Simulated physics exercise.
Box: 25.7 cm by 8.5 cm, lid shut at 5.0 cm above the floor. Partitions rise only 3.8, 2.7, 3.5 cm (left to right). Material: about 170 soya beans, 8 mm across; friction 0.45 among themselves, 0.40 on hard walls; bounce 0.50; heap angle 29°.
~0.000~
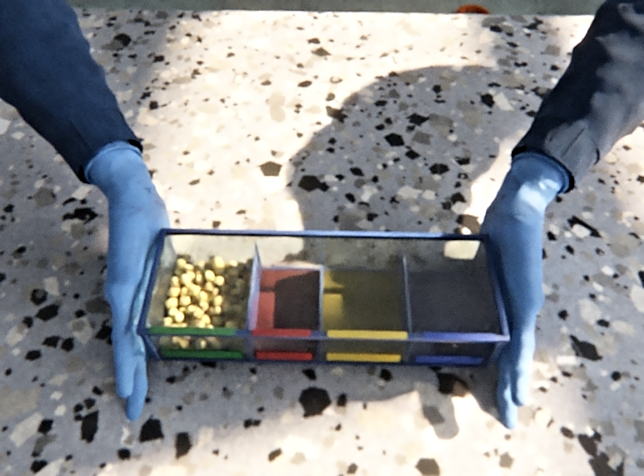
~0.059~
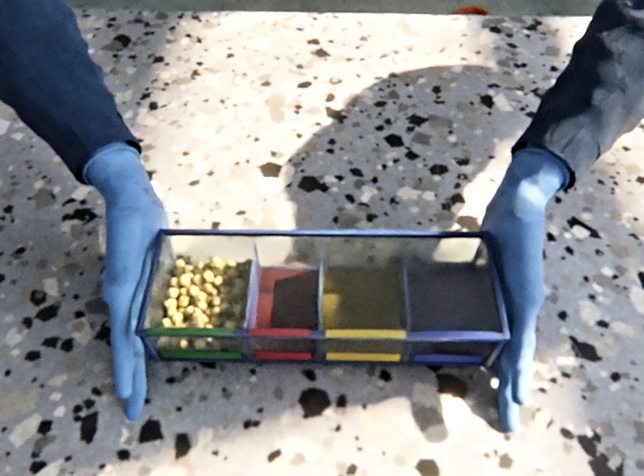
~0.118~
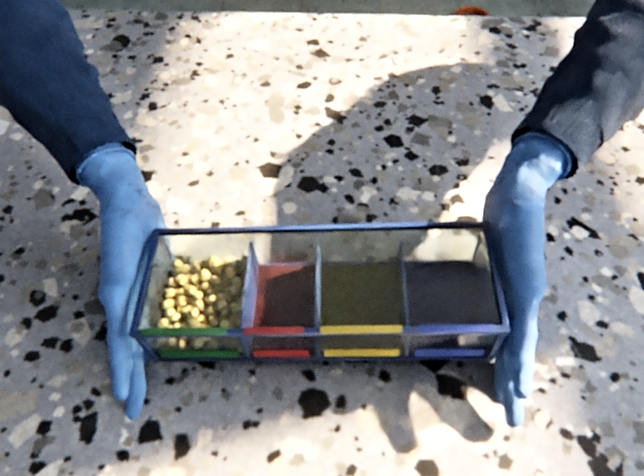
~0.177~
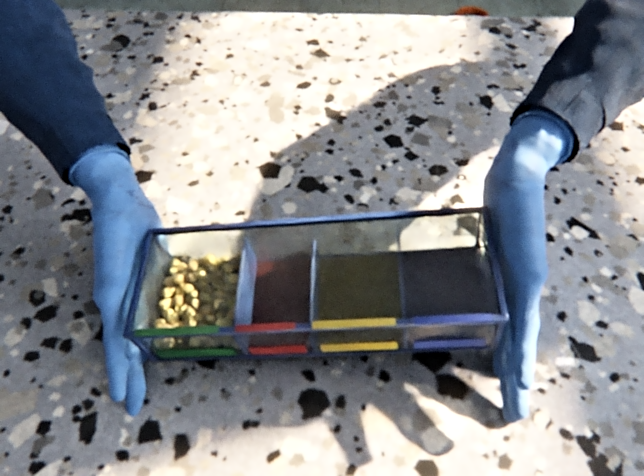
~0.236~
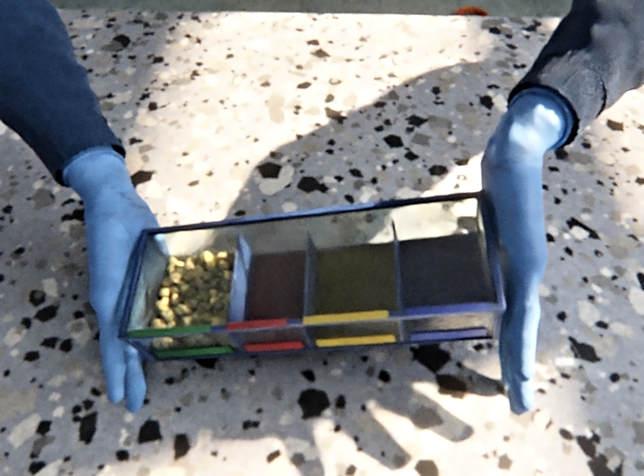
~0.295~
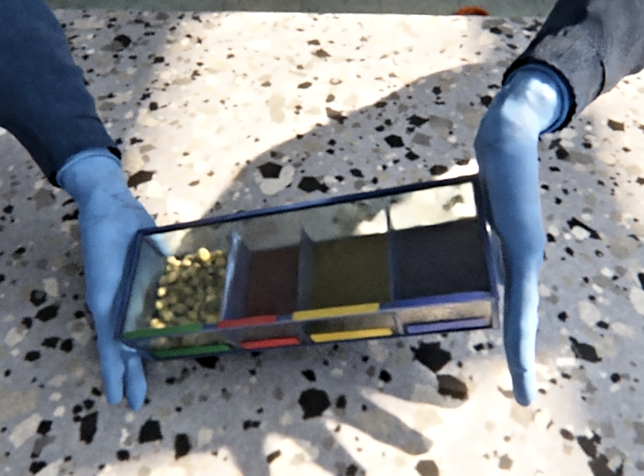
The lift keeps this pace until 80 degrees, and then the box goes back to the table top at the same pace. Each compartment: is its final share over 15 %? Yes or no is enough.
Red compartment, no; blue compartment, no; green compartment, yes; yellow compartment, no.
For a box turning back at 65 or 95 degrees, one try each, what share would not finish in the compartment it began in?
Some 0 and some 0 per cent, respectively.
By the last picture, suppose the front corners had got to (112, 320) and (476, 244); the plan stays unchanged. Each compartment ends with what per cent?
Per cent at the end: Red 0; blue 0; green 100; yellow 0.
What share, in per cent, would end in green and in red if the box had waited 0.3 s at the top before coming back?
You'd end up with green at 100 per cent and red at 0 per cent.
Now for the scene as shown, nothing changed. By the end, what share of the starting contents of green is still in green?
Share retained: Some 100 per cent.
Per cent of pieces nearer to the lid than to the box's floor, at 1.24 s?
Around 20 in a hundred, give or take.
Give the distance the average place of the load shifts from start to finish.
I'd put the distance at roughly 1.5 cm.
Then, at 1.24 s, tilt 79 degrees; green 100 %.
After 1.87 s, tilt 35 degrees; green 100 %.
After 2.55 s, tilt 0 degrees; green 100 %.
In the end, at 3.1 s, red 0 %, blue 0 %, green 100 %, yellow 0 %.
